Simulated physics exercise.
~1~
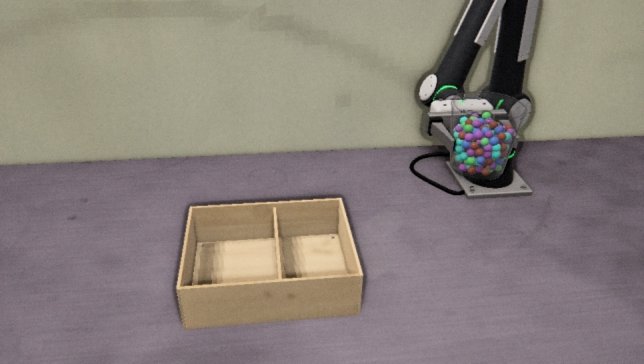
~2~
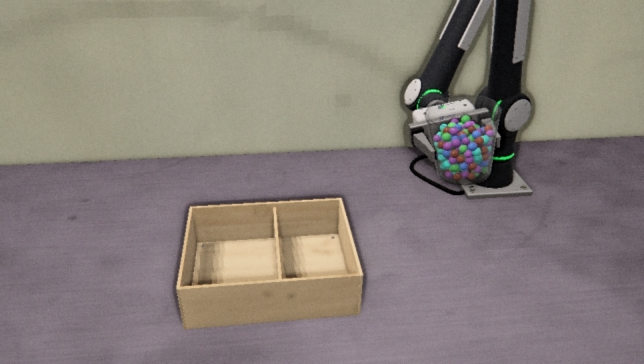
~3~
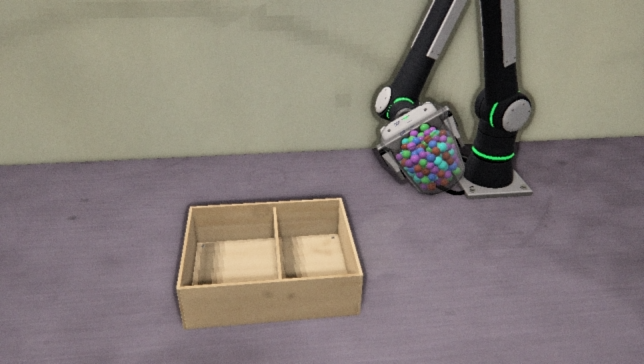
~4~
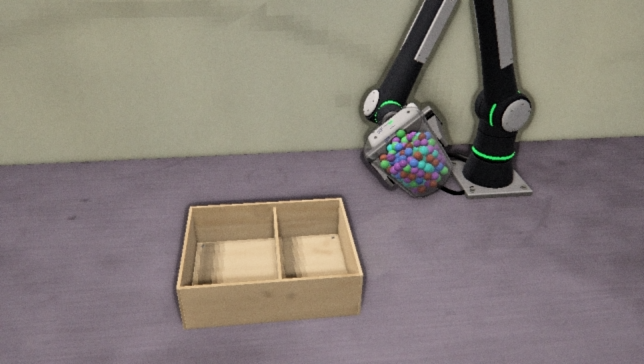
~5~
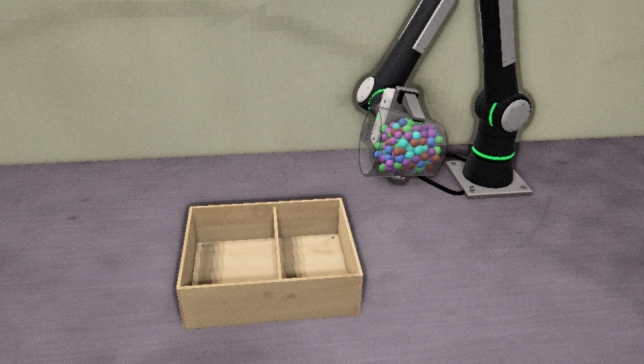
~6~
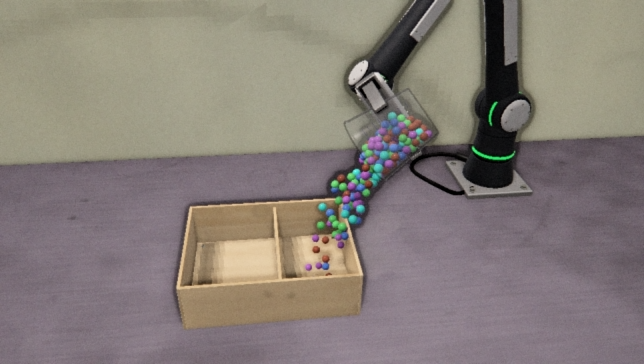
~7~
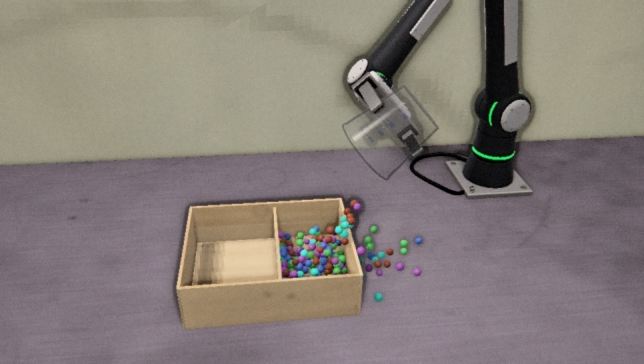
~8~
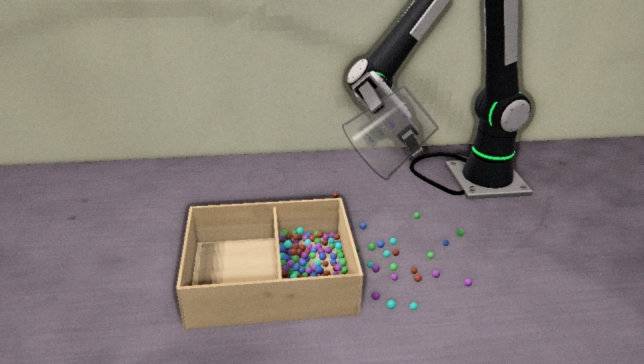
A clear cup packed with small multicoloured balls hangs in the gripper of a black and grey robot arm, at the right of a purplish tabletop against a pale green wall, seen from slightly above. An open wooden box with two compartments sits left of centre. The arm carries the cup left, leaning it towards the box, then tips it over. The balls pour down in a stream into the box's right compartment. Some spill and scatter over the table to its right, while the left compartment stays empty and the drained cup hangs tilted.
